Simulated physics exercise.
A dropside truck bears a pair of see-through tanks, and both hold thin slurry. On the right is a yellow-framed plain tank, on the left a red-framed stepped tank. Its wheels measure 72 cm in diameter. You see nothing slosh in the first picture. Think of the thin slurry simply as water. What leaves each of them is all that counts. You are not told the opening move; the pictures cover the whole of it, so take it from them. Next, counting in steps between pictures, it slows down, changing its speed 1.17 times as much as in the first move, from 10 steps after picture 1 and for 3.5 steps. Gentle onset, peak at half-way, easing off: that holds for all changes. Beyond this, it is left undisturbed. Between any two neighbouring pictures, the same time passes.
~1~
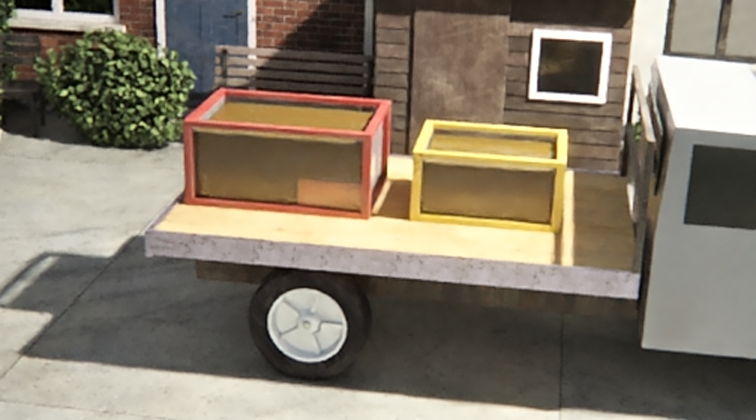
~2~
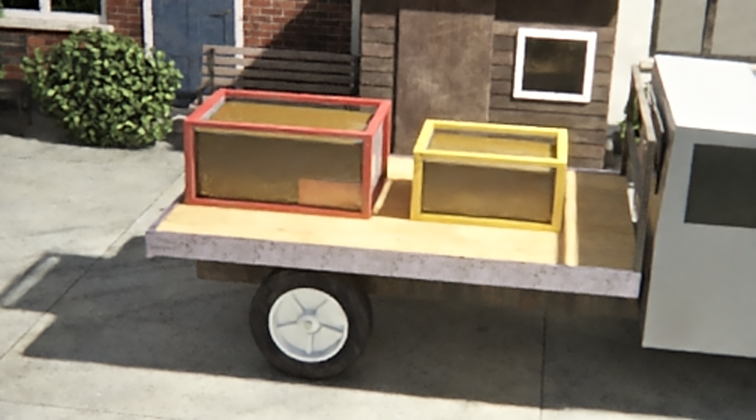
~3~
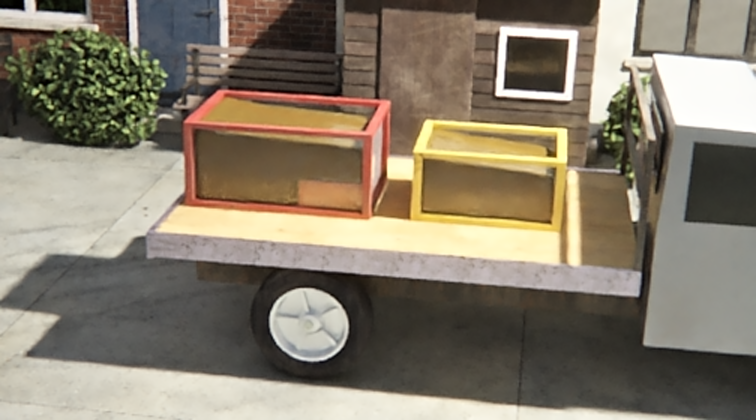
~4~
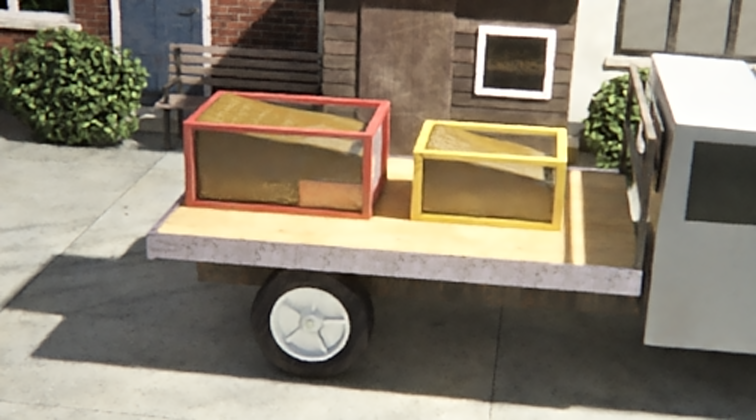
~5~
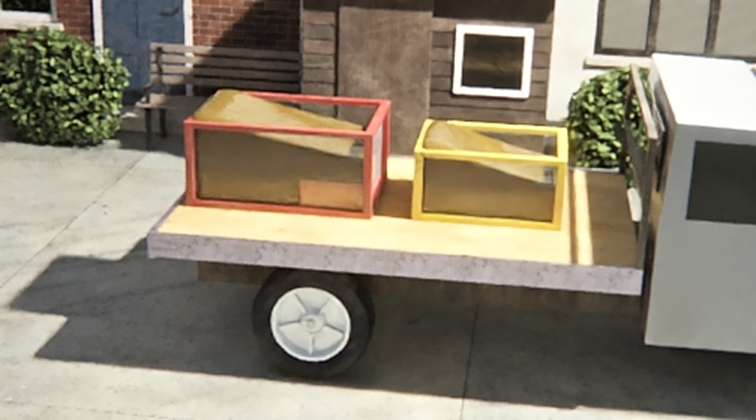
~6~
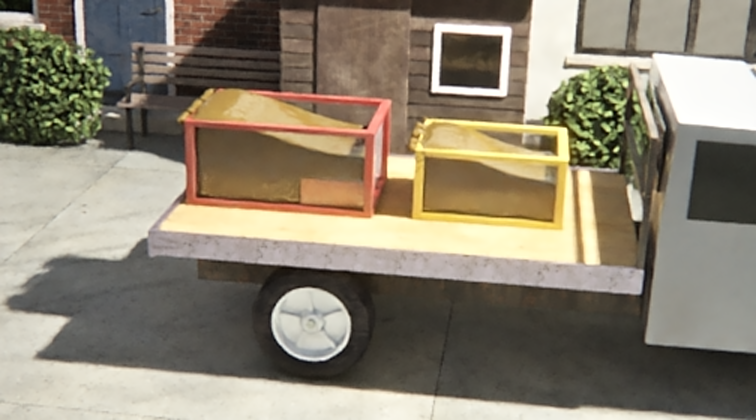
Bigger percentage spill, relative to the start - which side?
The left-hand side.
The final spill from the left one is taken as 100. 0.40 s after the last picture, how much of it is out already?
About 10 percent, give or take.
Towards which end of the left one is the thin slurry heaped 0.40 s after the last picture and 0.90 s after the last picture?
Earlier it favours the forward side, later the forward side.
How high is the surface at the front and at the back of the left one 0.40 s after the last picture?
Around 46 cm toward the front, with 40 cm behind.
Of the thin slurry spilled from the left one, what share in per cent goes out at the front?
Near 70 per cent of the spill.
Then, 0.40 s later than the final frame, the left one has lost 1 per cent, over the back (front 46 cm, back 40 cm); the right one has lost 1 per cent, over the back (front 42 cm, back 26 cm).
Then, 0.90 s later than the final frame, the left one has lost 3 per cent, over the front and the back (front 54 cm, back 25 cm); the right one has lost 2 per cent, over the back and the front (front 37 cm, back 24 cm).
Then, 1.40 s later than the final frame, the left one has lost 6 per cent, over the front, a little elsewhere (front 38 cm, back 54 cm); the right one has lost 2 per cent, over the back and the front (front 26 cm, back 39 cm).
Then, 3.84 s later than the final frame, the left one has lost 10 per cent, over the front, a little elsewhere; the right one has lost 3 per cent, over the front and the back.
